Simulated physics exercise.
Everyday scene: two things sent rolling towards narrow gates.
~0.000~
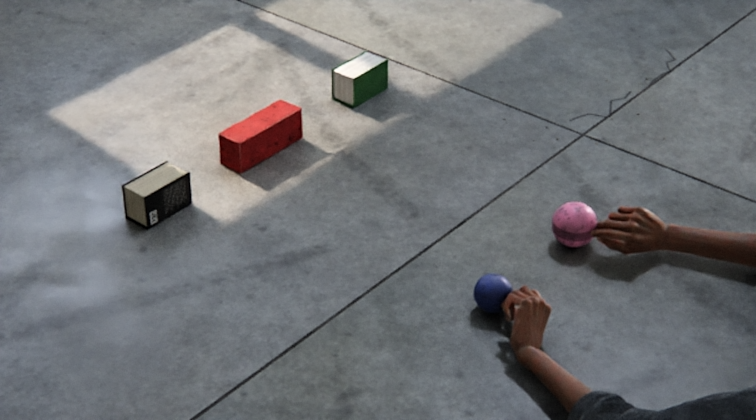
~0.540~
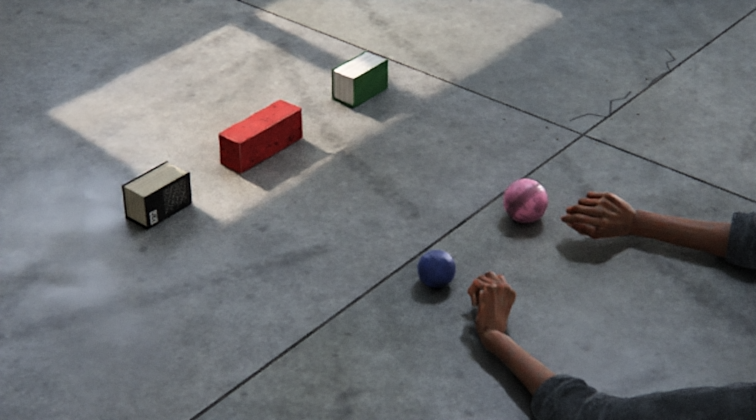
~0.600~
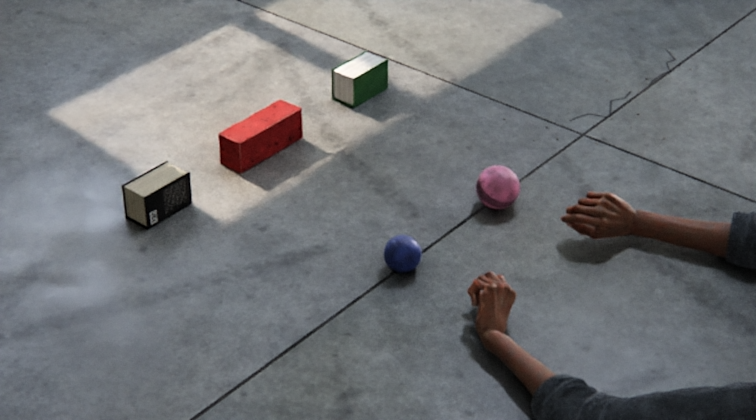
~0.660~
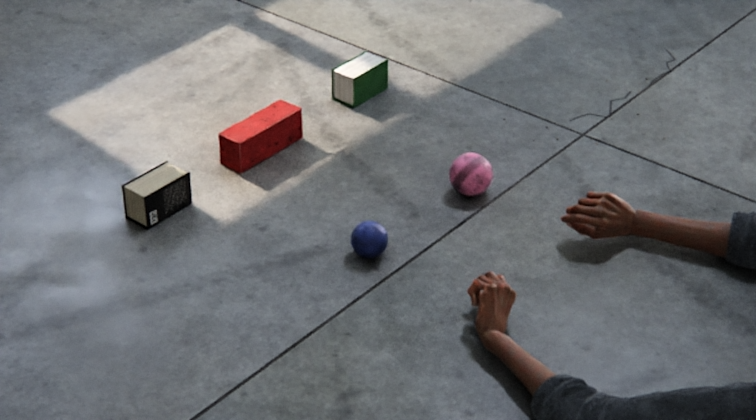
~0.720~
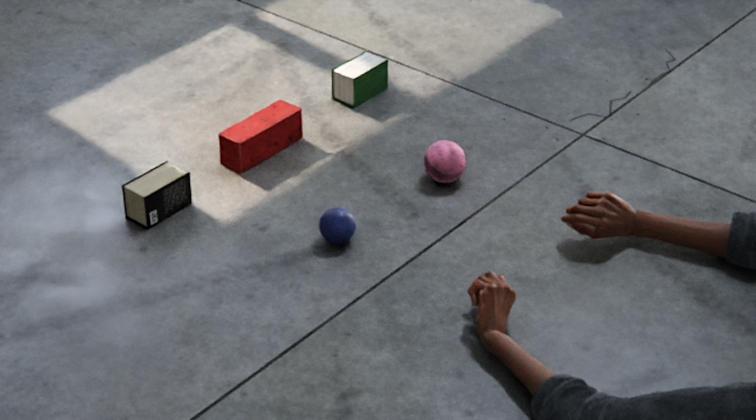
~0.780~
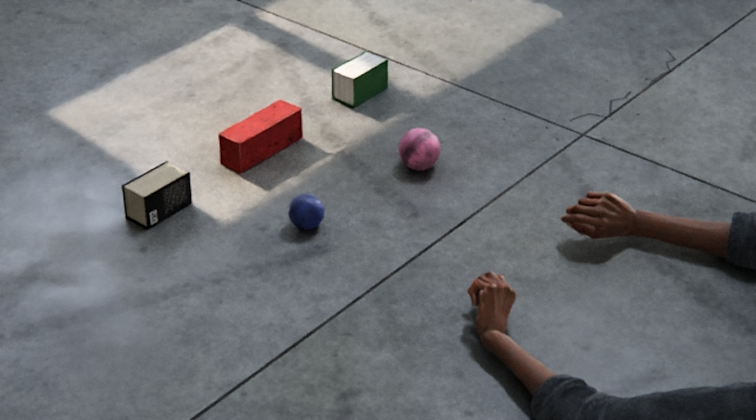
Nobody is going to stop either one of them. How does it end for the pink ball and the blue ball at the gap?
It ends like this: The pink ball goes through; the blue ball goes through.
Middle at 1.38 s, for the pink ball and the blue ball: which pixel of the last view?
My best guess is around (202, 44) for the first and (41, 96) for the second.
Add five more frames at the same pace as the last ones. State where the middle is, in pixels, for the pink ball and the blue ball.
In the order asked: (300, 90), then (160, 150).
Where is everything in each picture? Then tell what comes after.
The first frame shows pink ball (575, 225) under the hand; blue ball (493, 293) under the hand; red brick (261, 136).
The second frame shows pink ball (526, 201); blue ball (437, 269).
The third frame shows pink ball (498, 188); blue ball (402, 254).
The fourth frame shows pink ball (471, 174); blue ball (369, 240).
The fifth frame shows pink ball (445, 162); blue ball (337, 225).
The sixth frame shows pink ball (420, 149); blue ball (306, 212); green book (360, 79).
After 1.38 s, pink ball heading on near (202, 44); blue ball heading on near (41, 96).
By the end (2.3 s), the pink ball passes through its gap; the blue ball passes through its gap.
